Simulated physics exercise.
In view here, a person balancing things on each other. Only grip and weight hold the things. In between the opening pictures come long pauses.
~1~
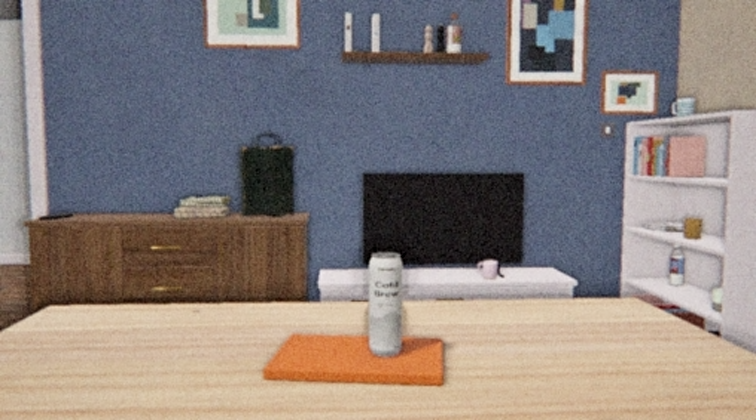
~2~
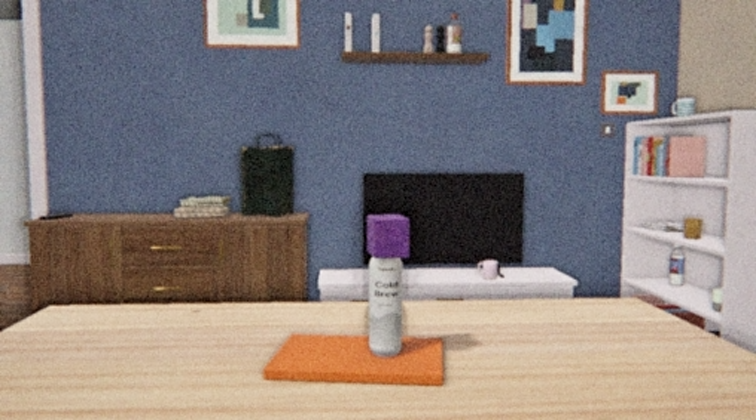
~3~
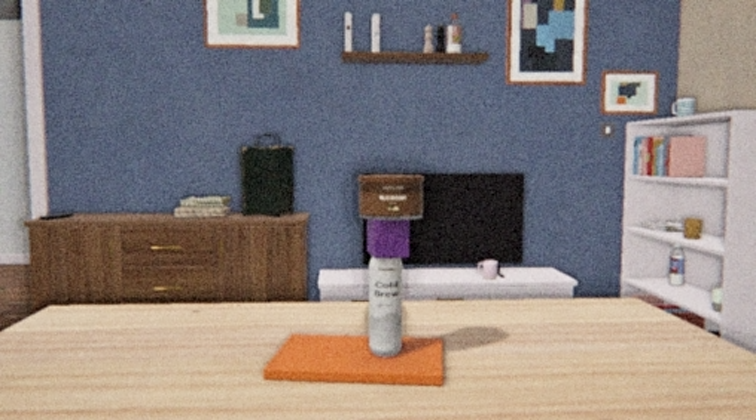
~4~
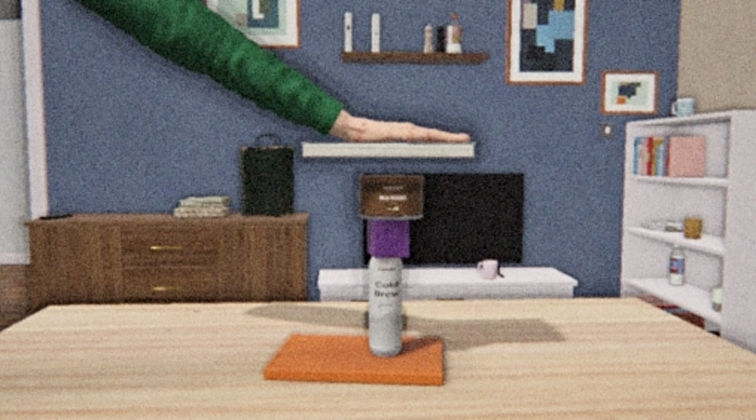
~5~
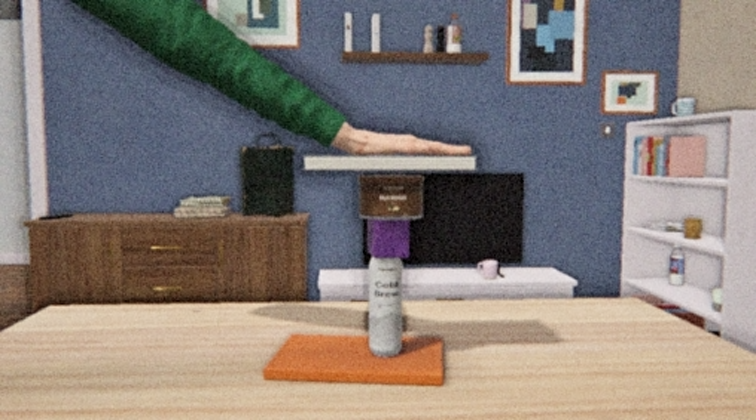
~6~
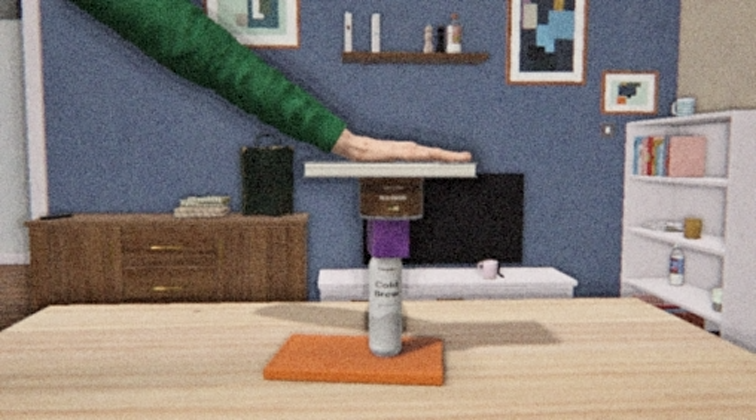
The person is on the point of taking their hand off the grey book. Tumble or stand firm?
I expect the stack will stand.
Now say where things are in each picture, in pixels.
In the first picture, the last thing is not in view yet.
In the second picture, the last thing is not in view yet.
In the third picture, the last thing is not in view yet; purple block (388, 236).
The fourth picture shows still above its spot; grey book (385, 151); brown tub (391, 196).
The fifth picture shows still above its spot; grey book (387, 162); purple block (388, 236).
The sixth picture shows in place under the hand; grey book (387, 169); brown tub (391, 196).
Then, 0.30 s on from there, no change.
Then, 0.80 s on from there, grey book resting near (387, 170).
In the end, all 5 unmoved. At the end, from the last picture's camera, grey book near (387, 170). The pile stays up.
